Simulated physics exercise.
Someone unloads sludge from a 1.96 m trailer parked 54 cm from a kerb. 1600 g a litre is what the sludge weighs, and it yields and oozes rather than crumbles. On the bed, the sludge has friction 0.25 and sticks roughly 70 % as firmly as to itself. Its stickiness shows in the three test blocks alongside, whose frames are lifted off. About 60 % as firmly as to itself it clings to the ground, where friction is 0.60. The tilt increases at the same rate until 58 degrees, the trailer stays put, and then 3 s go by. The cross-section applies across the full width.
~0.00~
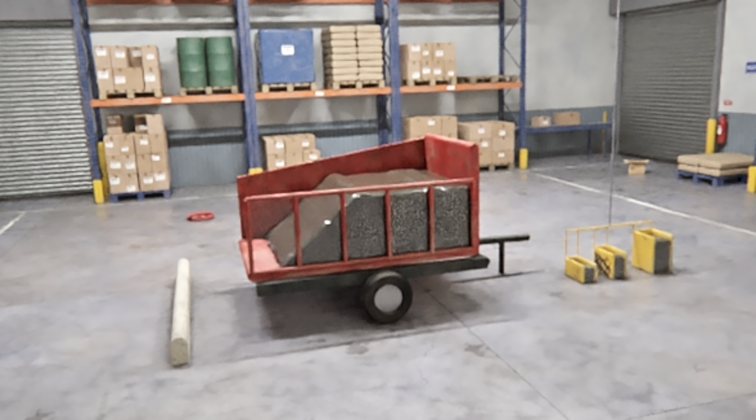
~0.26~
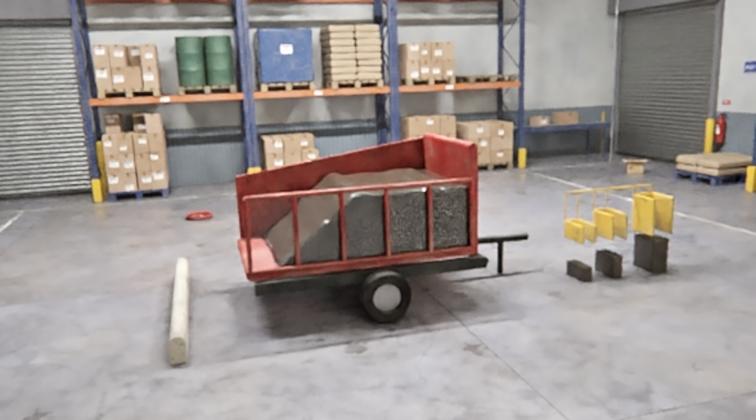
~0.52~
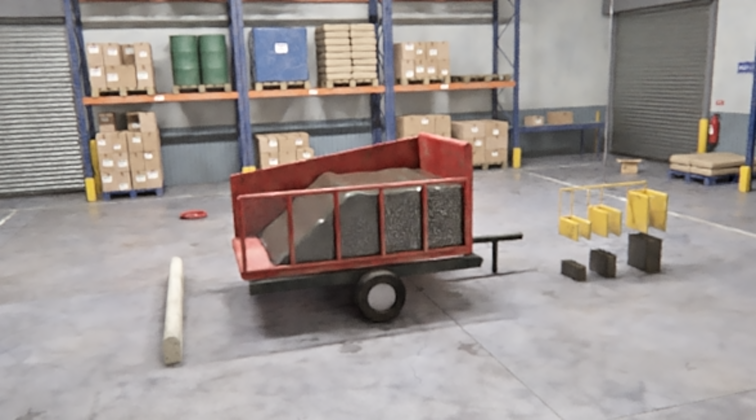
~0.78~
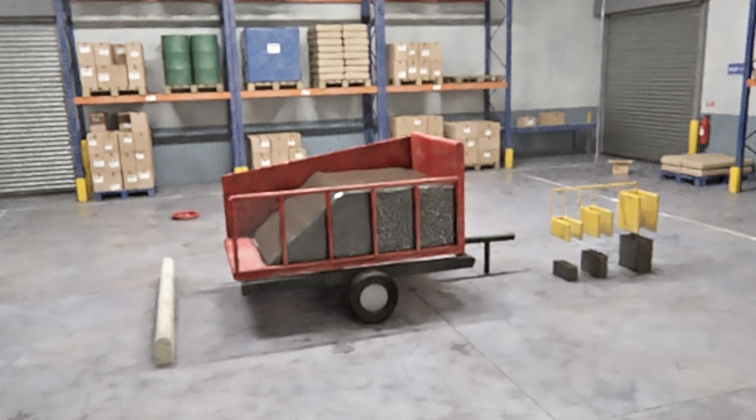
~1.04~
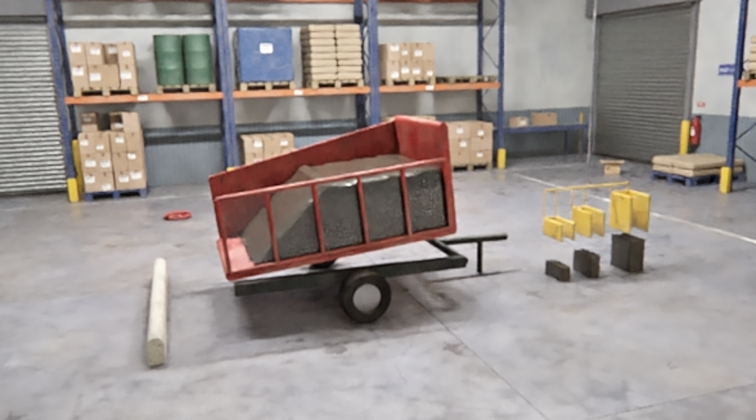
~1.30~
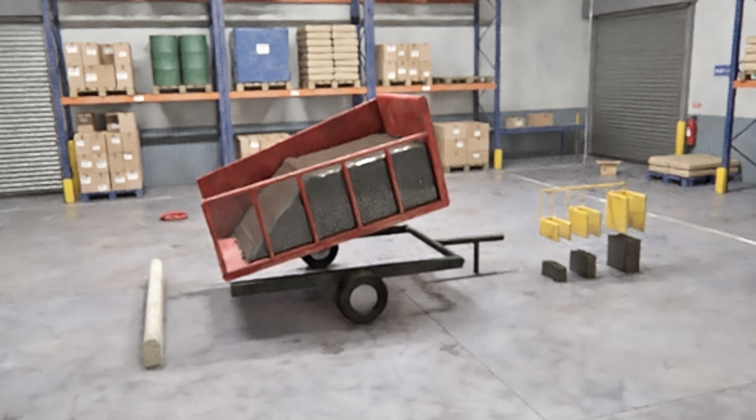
The video shows yellow moulds lifting off three dark blocks on a warehouse floor beside a red trailer loaded with dark grey sludge. The view shifts slightly, then the trailer's bed tilts, its right end rising.
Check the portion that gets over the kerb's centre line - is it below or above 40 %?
I expect it to be above.
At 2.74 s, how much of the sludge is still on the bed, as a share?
That share is about 6 %.
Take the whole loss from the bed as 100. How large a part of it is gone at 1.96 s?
0 %.
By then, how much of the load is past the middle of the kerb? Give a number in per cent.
I'd say around 50 %.
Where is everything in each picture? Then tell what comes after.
Top of the high end at (471, 148), tilt 0 degrees; front end of the sludge at (286, 264); test blocks 14 cm, 22 cm, 34 cm high (left to right), in the first frame.
Top of the high end at (470, 148), tilt 0 degrees; front end of the sludge at (285, 263); test blocks 14 cm, 22 cm, 34 cm high (left to right), in the second frame.
Top of the high end at (464, 147), tilt 0 degrees; front end of the sludge at (280, 263); test blocks 14 cm, 22 cm, 34 cm high (left to right), in the third frame.
Top of the high end at (456, 147), tilt 0 degrees; front end of the sludge at (272, 263); test blocks 14 cm, 22 cm, 34 cm high (left to right), in the fourth frame.
Top of the high end at (439, 128), tilt 5 degrees; front end of the sludge at (259, 259); test blocks 14 cm, 22 cm, 34 cm high (left to right), in the fifth frame.
Top of the high end at (419, 102), tilt 13 degrees; front end of the sludge at (251, 257); test blocks 14 cm, 22 cm, 34 cm high (left to right), in the sixth frame.
By 1.96 s, the tilt is 32 degrees, 98 % is on the bed and 0 % past the kerb's middle.
By 2.74 s, the tilt is 55 degrees, 6 % is on the bed and 36 % past the kerb's middle.
By 3.52 s, the tilt is 58 degrees, none is on the bed and 49 % past the kerb's middle.
By 4.30 s, the tilt is 58 degrees, none is on the bed and 49 % past the kerb's middle.
By 6.00 s, at the end, the tilt is 58 degrees, none is on the bed and 49 % past the kerb's middle.
